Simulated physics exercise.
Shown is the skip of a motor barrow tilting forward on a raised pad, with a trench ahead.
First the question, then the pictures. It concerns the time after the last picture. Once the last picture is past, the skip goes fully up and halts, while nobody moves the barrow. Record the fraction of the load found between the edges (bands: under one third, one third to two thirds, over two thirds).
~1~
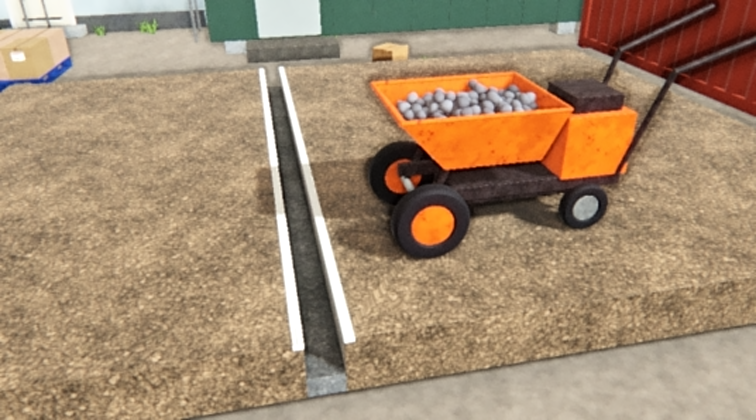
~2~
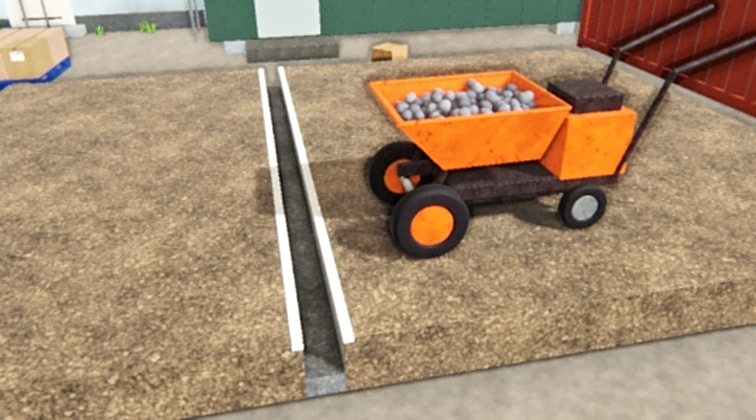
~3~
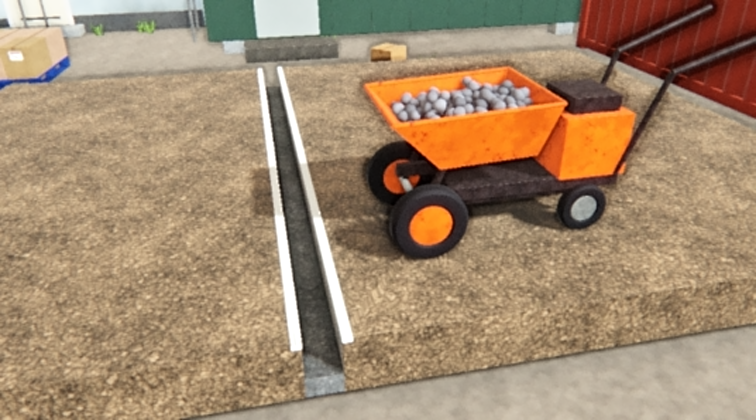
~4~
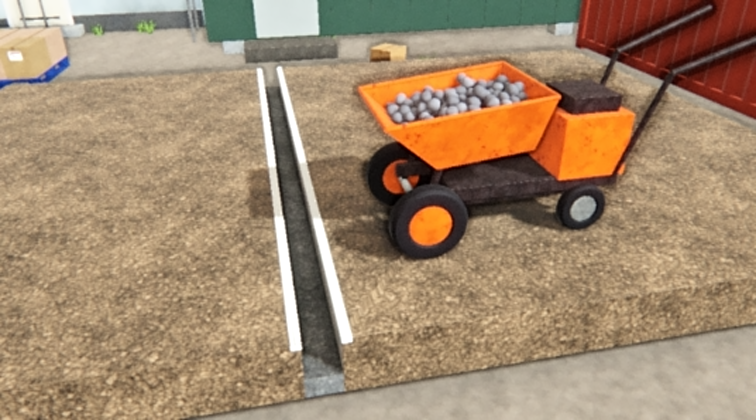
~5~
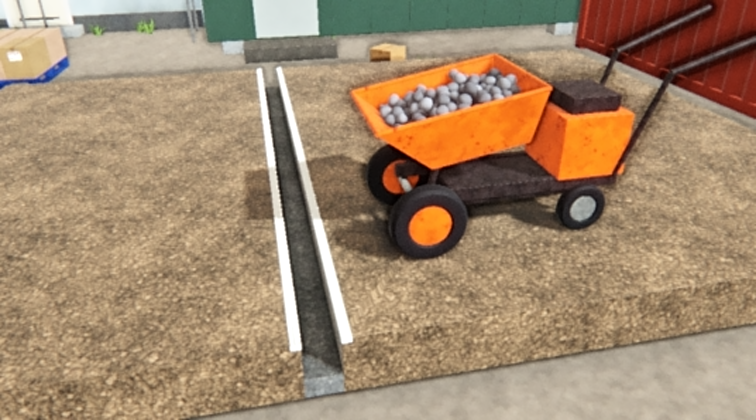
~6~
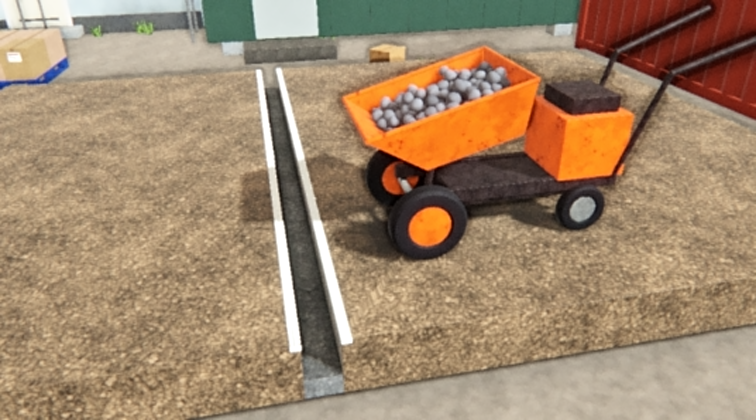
Recorded: One third to two thirds.
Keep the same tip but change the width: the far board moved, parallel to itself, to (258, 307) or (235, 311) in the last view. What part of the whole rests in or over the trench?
The first case gives close to 80 per cent and the second close to 100 per cent.
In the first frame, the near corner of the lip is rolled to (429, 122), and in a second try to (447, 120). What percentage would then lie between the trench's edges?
In order: 60 % and 50 %.
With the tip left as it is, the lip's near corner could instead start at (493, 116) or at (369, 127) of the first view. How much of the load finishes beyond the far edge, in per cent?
Position 1: Near 0 %; position 2: Near 90 %.
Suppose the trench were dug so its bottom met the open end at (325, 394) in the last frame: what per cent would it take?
About 40 percent.
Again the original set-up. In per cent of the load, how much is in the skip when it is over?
0 per cent, roughly.
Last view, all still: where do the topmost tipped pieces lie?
Roughly (258, 233).
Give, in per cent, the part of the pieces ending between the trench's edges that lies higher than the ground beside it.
About 5 per cent.
Soon after the last picture, skip tipped steeply; all in the skip.
A little later, skip tipped right over; about two thirds in the skip; a small part in or heaped over the trench; a small part beyond it; a small part falling.
Later still, skip tipped right over; a stray few in the skip; about a third in or heaped over the trench; about half beyond it.
At rest, skip tipped right over; about half in or heaped over the trench; about half beyond it.
